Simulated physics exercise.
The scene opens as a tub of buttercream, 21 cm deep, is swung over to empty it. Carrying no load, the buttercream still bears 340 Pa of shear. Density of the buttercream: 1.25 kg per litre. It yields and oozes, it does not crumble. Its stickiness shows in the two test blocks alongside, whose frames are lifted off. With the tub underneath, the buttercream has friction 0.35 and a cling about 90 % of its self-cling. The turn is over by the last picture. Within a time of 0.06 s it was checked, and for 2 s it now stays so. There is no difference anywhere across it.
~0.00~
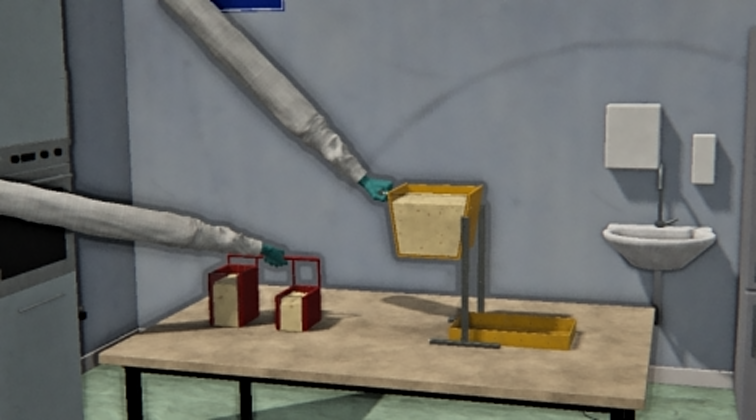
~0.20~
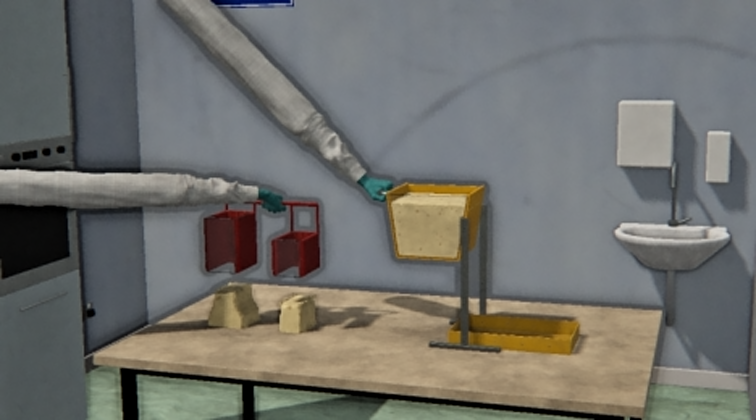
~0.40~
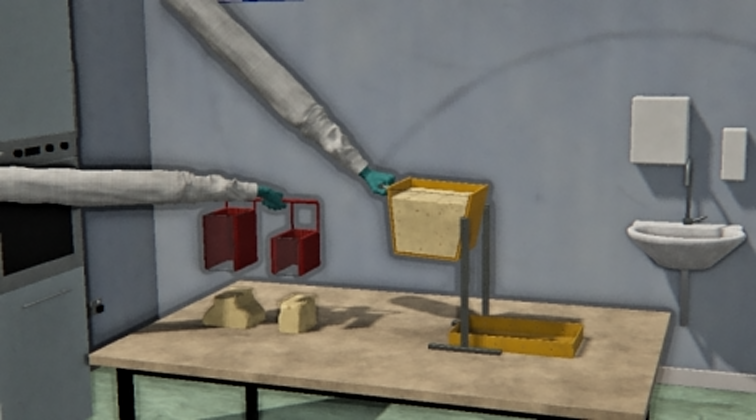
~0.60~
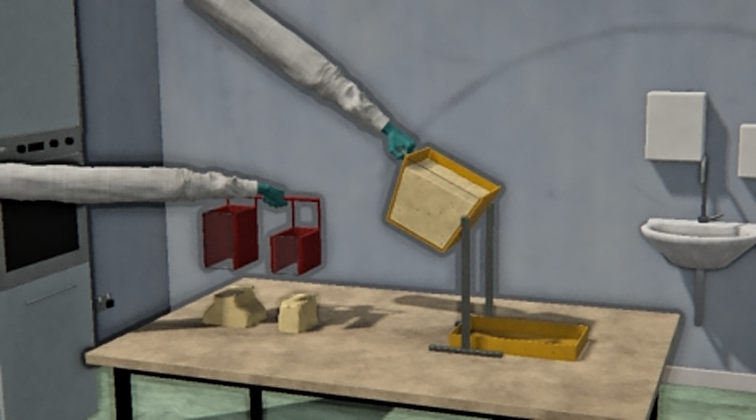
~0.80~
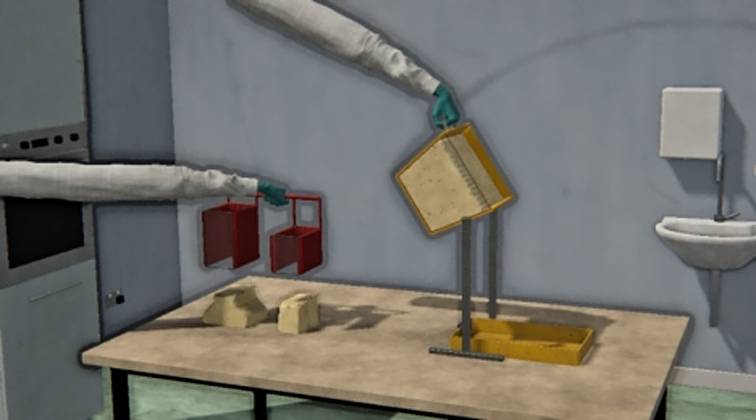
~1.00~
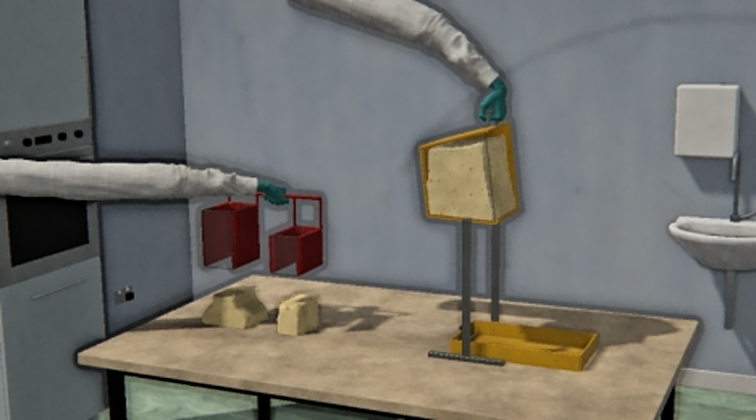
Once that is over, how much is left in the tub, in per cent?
40 %.
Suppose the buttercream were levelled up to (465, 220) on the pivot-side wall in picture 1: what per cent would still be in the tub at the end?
I'd say close to 60 % stays in the tub.
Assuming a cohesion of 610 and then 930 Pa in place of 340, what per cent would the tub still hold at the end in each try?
In turn about 55 %, 100 %.
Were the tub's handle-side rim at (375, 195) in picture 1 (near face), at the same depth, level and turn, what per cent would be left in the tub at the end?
35 %.
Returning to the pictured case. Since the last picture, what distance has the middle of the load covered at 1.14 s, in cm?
Around 6 centimetres.
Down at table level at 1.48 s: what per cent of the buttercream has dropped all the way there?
35 per cent.
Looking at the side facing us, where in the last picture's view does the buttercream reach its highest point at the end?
Somewhere near (451, 188) in the last view.
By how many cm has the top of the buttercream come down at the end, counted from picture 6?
The top ends up some 13 cm below its level in the last picture.
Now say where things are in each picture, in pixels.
The first frame shows handle-side rim at (390, 193), tilt 0 degrees; highest point of the buttercream at (399, 202); test blocks 16 cm, 10 cm high (left to right).
The second frame shows handle-side rim at (389, 193), tilt 0 degrees; highest point of the buttercream at (398, 202); test blocks 13 cm, 10 cm high (left to right).
The third frame shows handle-side rim at (390, 188), tilt 3 degrees; highest point of the buttercream at (397, 198); test blocks 11 cm, 10 cm high (left to right).
The fourth frame shows handle-side rim at (408, 157), tilt 27 degrees; highest point of the buttercream at (408, 169); test blocks 11 cm, 10 cm high (left to right).
The fifth frame shows handle-side rim at (447, 133), tilt 57 degrees; highest point of the buttercream at (439, 143); test blocks 11 cm, 10 cm high (left to right).
The sixth frame shows handle-side rim at (486, 132), tilt 83 degrees; highest point of the buttercream at (478, 145); test blocks 11 cm, 10 cm high (left to right).
By 1.14 s, the tub is at 83 degrees and holds 79 %.
By 1.31 s, the tub is at 83 degrees and holds 51 %.
By 1.48 s, the tub is at 83 degrees and holds 41 %.
By 1.65 s, the tub is at 83 degrees and holds 40 %.
By 3.00 s, at the end, the tub is at 83 degrees and holds 40 %.
